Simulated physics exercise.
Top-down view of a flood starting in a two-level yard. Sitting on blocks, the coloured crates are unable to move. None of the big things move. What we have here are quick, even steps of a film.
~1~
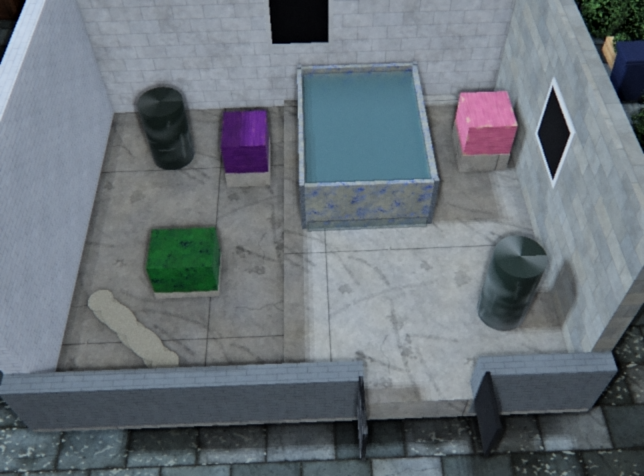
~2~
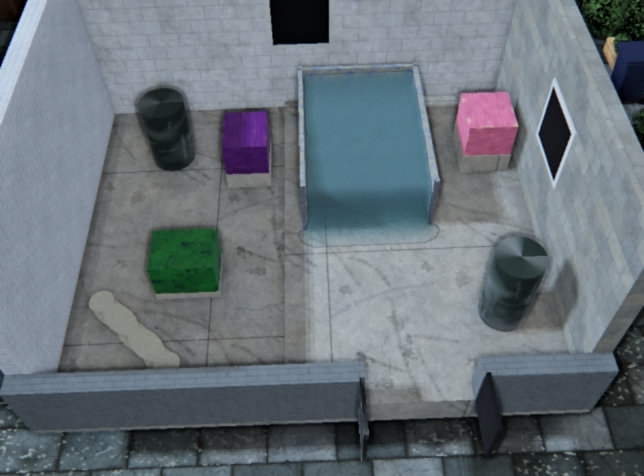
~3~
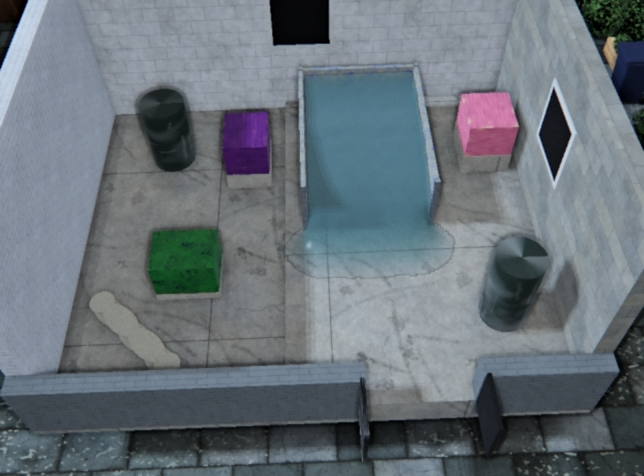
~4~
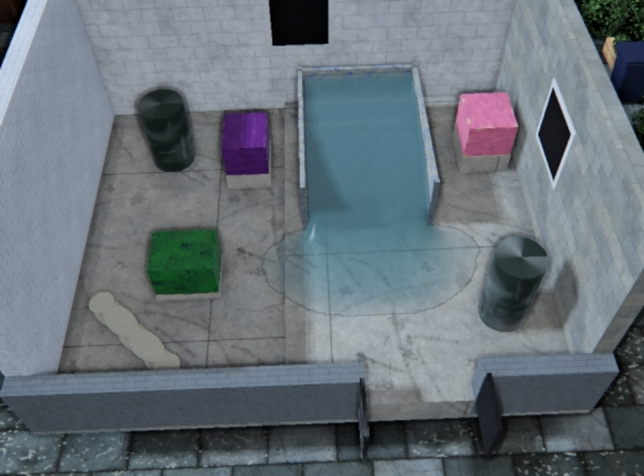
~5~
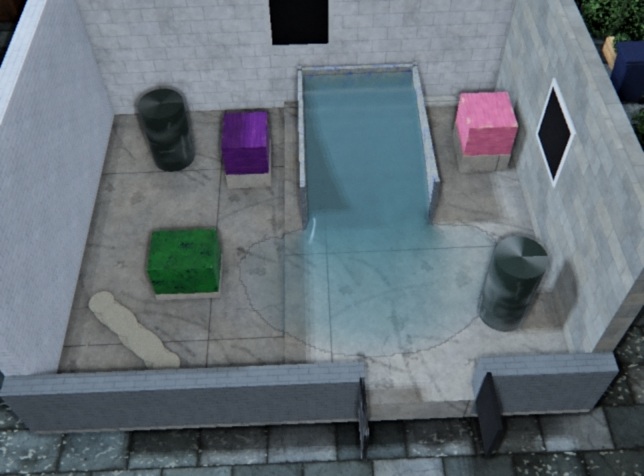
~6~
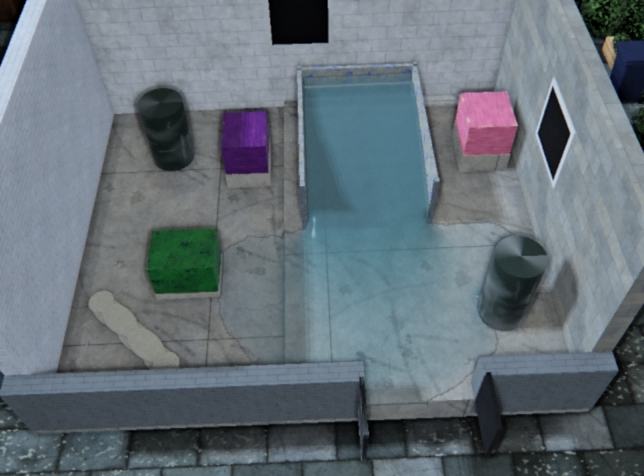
Water pouring from the open front of a raised tank, spreading across a walled yard's paved floor past still coloured crates.
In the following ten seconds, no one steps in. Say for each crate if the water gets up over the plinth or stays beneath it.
Purple crate: Untouched; pink crate: Untouched; green crate: Touched.
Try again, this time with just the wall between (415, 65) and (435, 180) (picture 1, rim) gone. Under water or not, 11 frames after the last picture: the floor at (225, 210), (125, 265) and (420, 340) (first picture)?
Taking the points one after the other, they come out not soaked, not soaked and inundated.
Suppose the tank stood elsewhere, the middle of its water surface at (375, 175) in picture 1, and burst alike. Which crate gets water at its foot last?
Answer: The purple-painted one.
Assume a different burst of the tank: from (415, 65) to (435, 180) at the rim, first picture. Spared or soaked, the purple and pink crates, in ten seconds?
My reading: Purple crate stays dry, pink crate ends up wet.
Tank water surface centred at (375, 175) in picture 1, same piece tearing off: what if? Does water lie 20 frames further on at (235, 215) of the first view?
That spot: Bare.
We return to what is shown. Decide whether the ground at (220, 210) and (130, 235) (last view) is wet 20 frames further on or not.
The first place is spared and the second is inundated.
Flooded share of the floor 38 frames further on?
About 95 per cent.
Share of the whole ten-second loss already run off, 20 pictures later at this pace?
It would be around 65 %.
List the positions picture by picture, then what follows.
In the first frame, the tank at (362, 124) is whole and still.
In the second frame, water pours out at (368, 209) and has run to (435, 228).
In the third frame, the front is at (444, 255), out from the gap at (368, 213).
In the fourth frame, water pours out at (368, 215) and has run to (458, 284).
In the fifth frame, water pours out at (368, 215) and has run to (430, 342).
In the sixth frame, water pours out at (367, 215) and has run to a hidden place.
A moment on, water covers 40 % of the floor; the purple crate not reached, the pink crate not reached, the green crate water round its plinth.
Next, water covers 50 % of the floor; the purple crate not reached, the pink crate not reached, the green crate water round its plinth.
Then, water covers 65 % of the floor; the purple crate not reached, the pink crate water round its plinth, the green crate water round its plinth.
Later, water covers 95 % of the floor; the purple crate water round its plinth, the pink crate water round its plinth, the green crate water round its plinth.
In the end, water covers 95 % of the floor; the purple crate stayed above the water, the pink crate stayed above the water, the green crate was topped.
